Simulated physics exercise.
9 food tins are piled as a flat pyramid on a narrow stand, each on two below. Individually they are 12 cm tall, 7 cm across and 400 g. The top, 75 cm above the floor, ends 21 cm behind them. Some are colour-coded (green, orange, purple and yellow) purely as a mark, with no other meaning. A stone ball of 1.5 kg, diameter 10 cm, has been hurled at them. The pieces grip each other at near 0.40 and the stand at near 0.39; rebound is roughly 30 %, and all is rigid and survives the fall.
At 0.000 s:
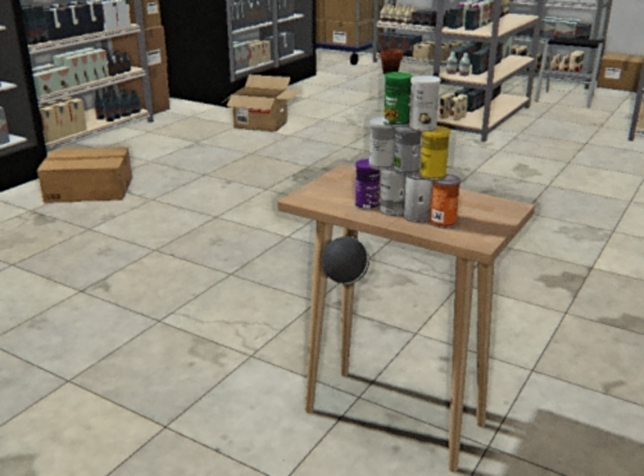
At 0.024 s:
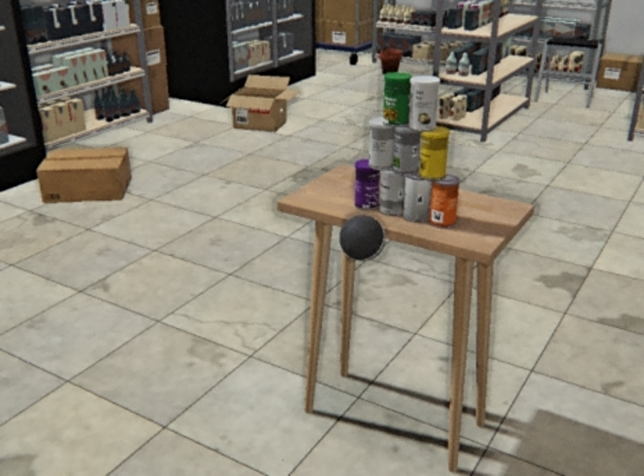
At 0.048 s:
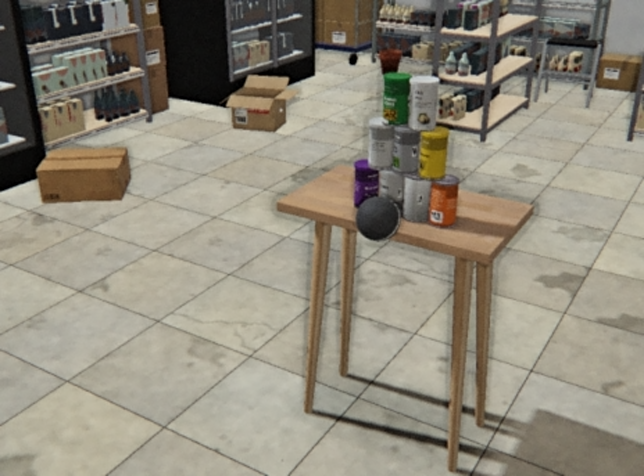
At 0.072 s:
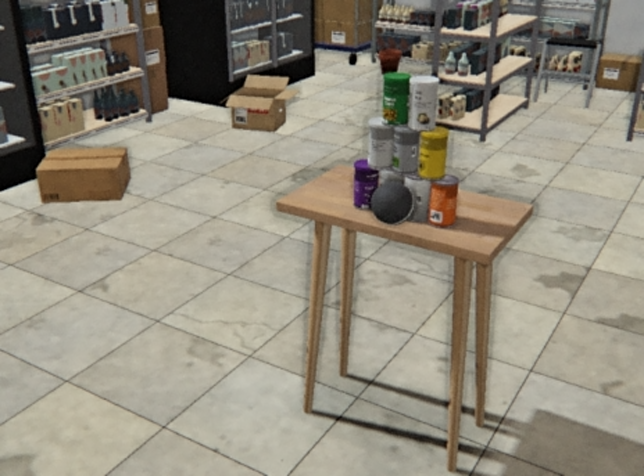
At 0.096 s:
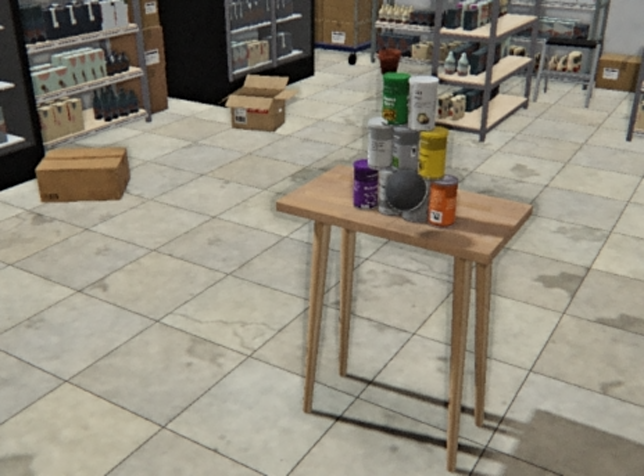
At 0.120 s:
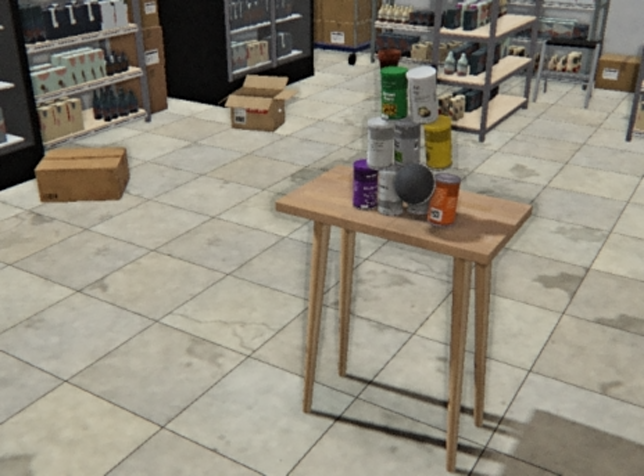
In a shop with stocked shelves and cardboard boxes, a dark ball flies up and rightward toward tins stacked on a small wooden table, striking the lower right of the pile as the orange and yellow tins tilt slightly.
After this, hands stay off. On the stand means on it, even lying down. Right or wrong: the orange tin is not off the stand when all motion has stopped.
Wrong, it ends off the stand.
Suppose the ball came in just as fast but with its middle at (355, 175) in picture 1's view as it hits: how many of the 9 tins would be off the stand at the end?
In that case, 3.
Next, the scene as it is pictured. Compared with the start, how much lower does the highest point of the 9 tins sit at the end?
I'd put it at around 12 cm.
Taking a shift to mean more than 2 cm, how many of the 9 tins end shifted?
The number is 6.
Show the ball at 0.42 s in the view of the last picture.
Look close to (447, 173).
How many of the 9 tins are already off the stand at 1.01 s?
Number at that point: 4 in total.
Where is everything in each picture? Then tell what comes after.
In the first picture (we follow the side turned to the camera), ball (346, 261) 34 cm from contact, 3.4 m/s; orange tin (442, 206); purple tin (359, 187); green tin (391, 102); no piece has moved.
Ball (362, 238) 26 cm from contact, 3.3 m/s; orange tin (441, 206), in the second picture.
Ball (378, 219) 18 cm from contact, 3.3 m/s; orange tin (441, 206), in the third picture.
Ball (393, 203) 11 cm from contact, 3.2 m/s; orange tin (441, 206), in the fourth picture.
Ball (406, 191) 29 mm from contact, 3.2 m/s; orange tin (440, 206), in the fifth picture.
Ball (415, 184) after contact, 1.2 m/s; orange tin (441, 204) tipped 5°; yellow tin (443, 149) tipped 13°; green tin (389, 98) displaced 15 mm; 6 stirred so far, in the sixth picture.
Around 0.42 s, ball still moving; 1 of the 9 tins off the stand; orange tin on its side; yellow tin on its side.
Around 1.01 s, ball still moving; 4 of the 9 tins off the stand; orange tin on its side; yellow tin on its side.
Finally (1.6 s), ball rolling away; 5 of the 9 tins off the stand; orange tin on its side; green tin on its side; yellow tin on its side. Seen by the last camera, middles, orange tin near (493, 339), green tin near (341, 317).
